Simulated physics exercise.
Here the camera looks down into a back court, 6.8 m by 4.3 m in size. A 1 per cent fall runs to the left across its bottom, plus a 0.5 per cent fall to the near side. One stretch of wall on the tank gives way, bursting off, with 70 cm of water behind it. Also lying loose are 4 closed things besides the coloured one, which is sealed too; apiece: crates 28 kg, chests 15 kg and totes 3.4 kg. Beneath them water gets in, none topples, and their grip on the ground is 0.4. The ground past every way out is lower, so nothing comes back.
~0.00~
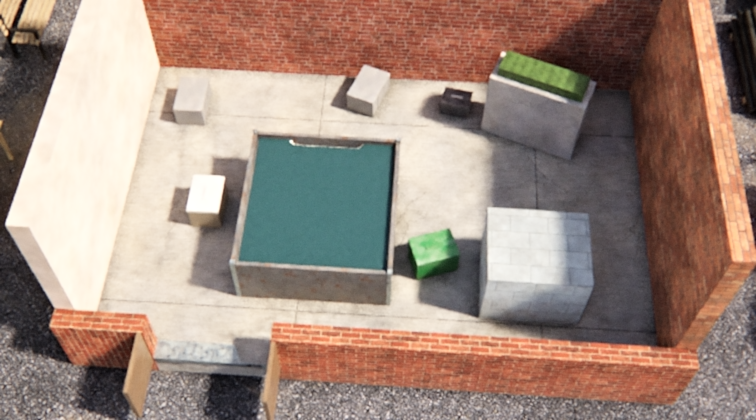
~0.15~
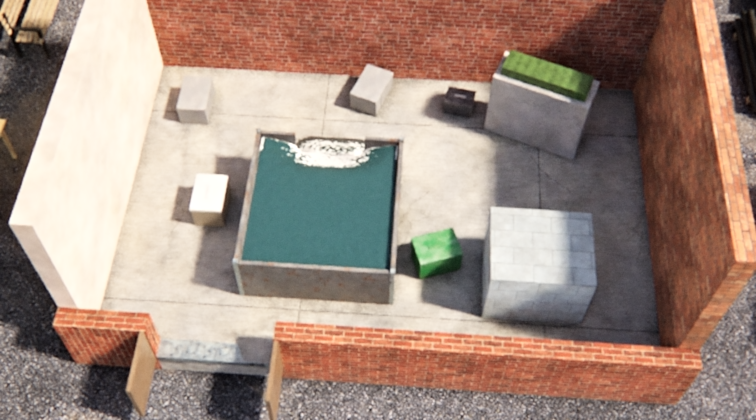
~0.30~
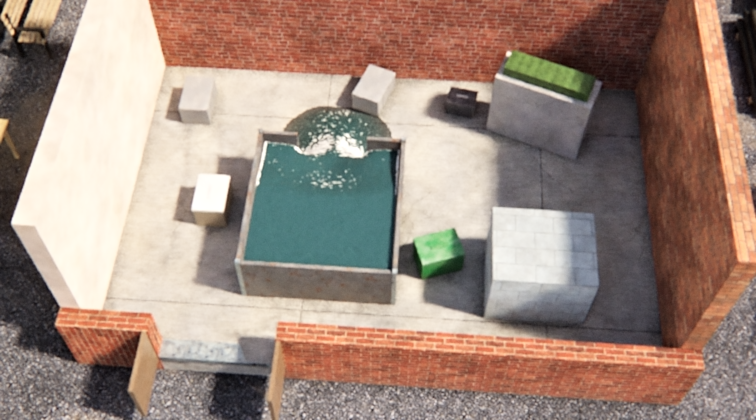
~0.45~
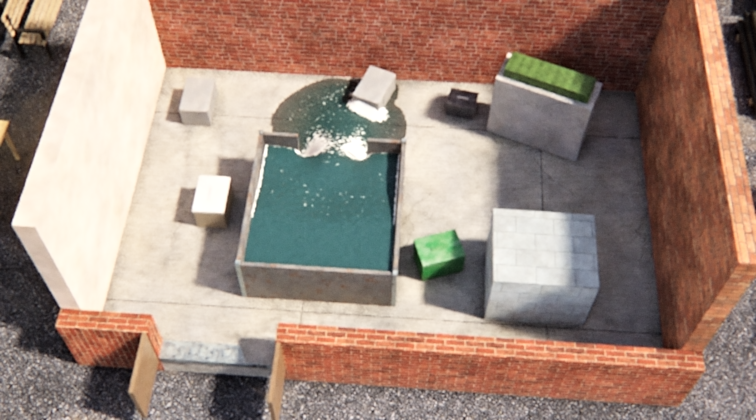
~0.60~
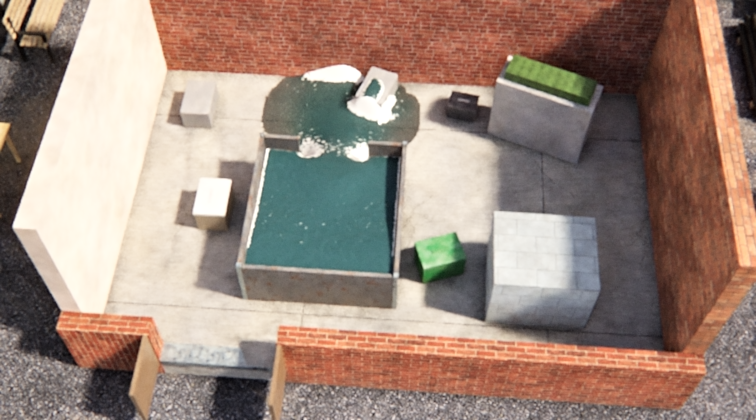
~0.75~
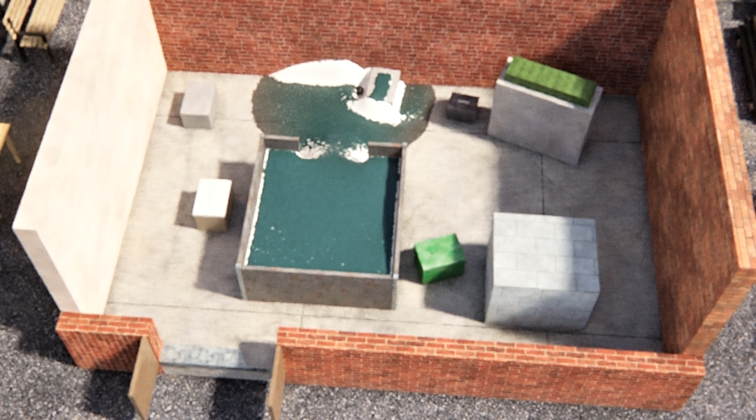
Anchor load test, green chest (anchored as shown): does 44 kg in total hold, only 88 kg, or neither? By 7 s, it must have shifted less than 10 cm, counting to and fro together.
44 kg holds.
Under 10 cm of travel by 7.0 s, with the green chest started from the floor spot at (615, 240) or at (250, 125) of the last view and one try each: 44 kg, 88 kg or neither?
Well, the little one does for the first, the little one does for the second.
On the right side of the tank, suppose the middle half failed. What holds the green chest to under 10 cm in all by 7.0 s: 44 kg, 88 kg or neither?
So no choice works.
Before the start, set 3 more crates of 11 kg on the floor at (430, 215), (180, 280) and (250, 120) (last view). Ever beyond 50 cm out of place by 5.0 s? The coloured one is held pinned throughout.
In that order: Not as far, then farther, then farther.
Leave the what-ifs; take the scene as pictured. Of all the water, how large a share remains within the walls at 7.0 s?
I'd say some 94 percent hasn't gone yet.
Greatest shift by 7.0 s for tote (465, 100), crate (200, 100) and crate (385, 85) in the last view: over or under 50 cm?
Below the mark, beyond the mark, beyond the mark.
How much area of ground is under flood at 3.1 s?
Some 20 m2 of it.
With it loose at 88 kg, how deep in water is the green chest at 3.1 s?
About 0 cm.
After 1.4 s the green chest would be 0 cm from its start with 44 kg and 0 cm from its start with 88 kg; 0 cm of water round it then.
After 3.1 s the green chest would be 0 cm from its start with 44 kg and 0 cm from its start with 88 kg; 0 cm of water round it then.
After 4.9 s the green chest would be 0 cm from its start with 44 kg and 0 cm from its start with 88 kg; 5 cm of water round it then.
After 7.0 s the green chest would be 0 cm from its start with 44 kg and 0 cm from its start with 88 kg; 5 cm of water round it then.
